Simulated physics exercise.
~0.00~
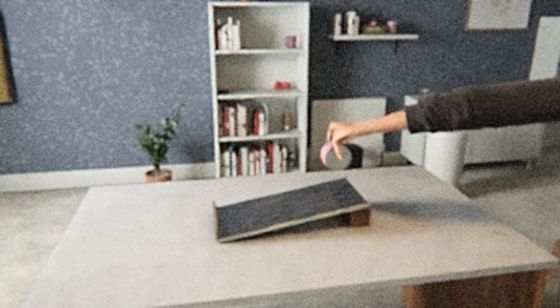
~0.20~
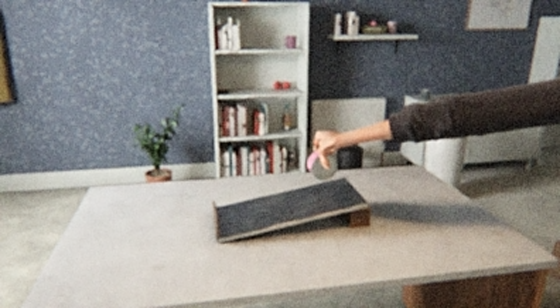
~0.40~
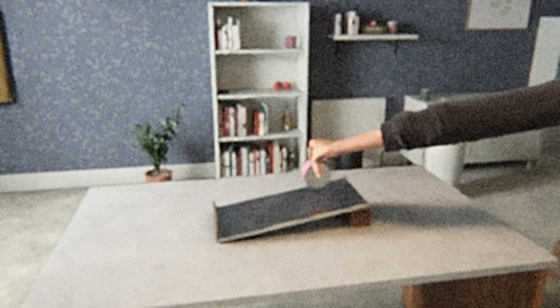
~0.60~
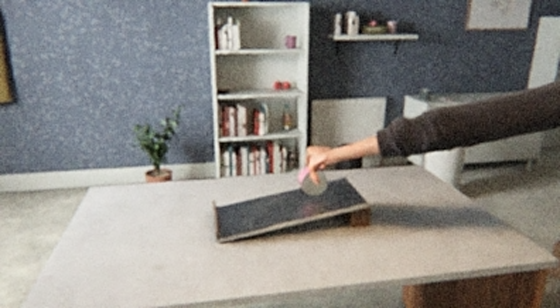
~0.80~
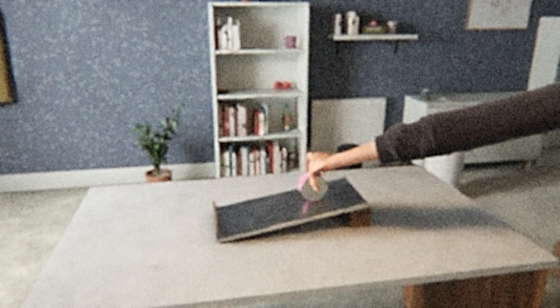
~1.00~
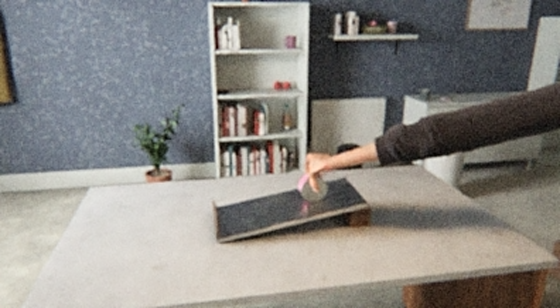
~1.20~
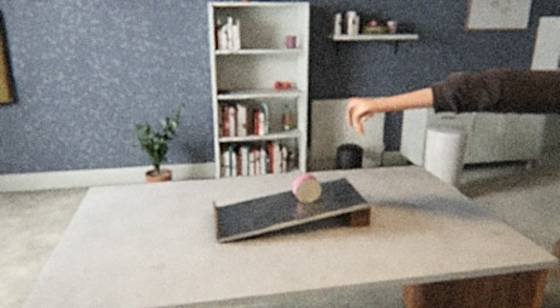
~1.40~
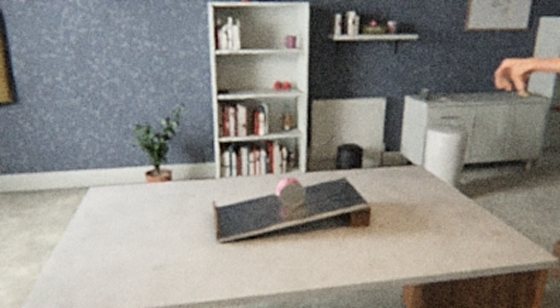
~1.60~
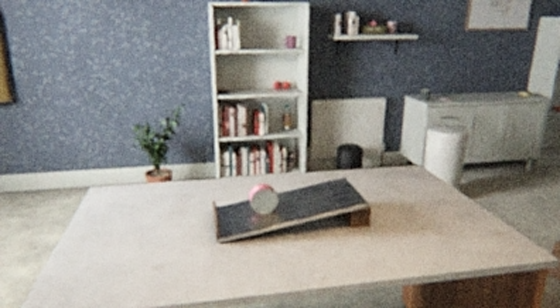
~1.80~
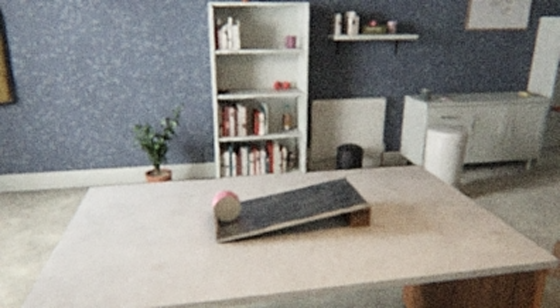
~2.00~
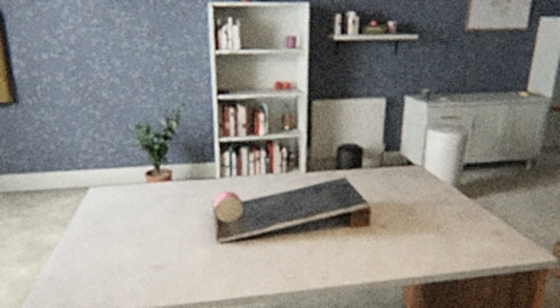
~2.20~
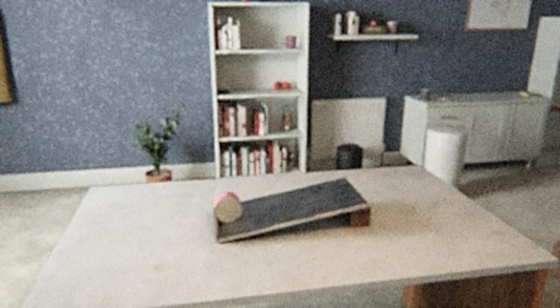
A pink tub, released by a hand, rolls left down a propped-up board and stops near its low end.
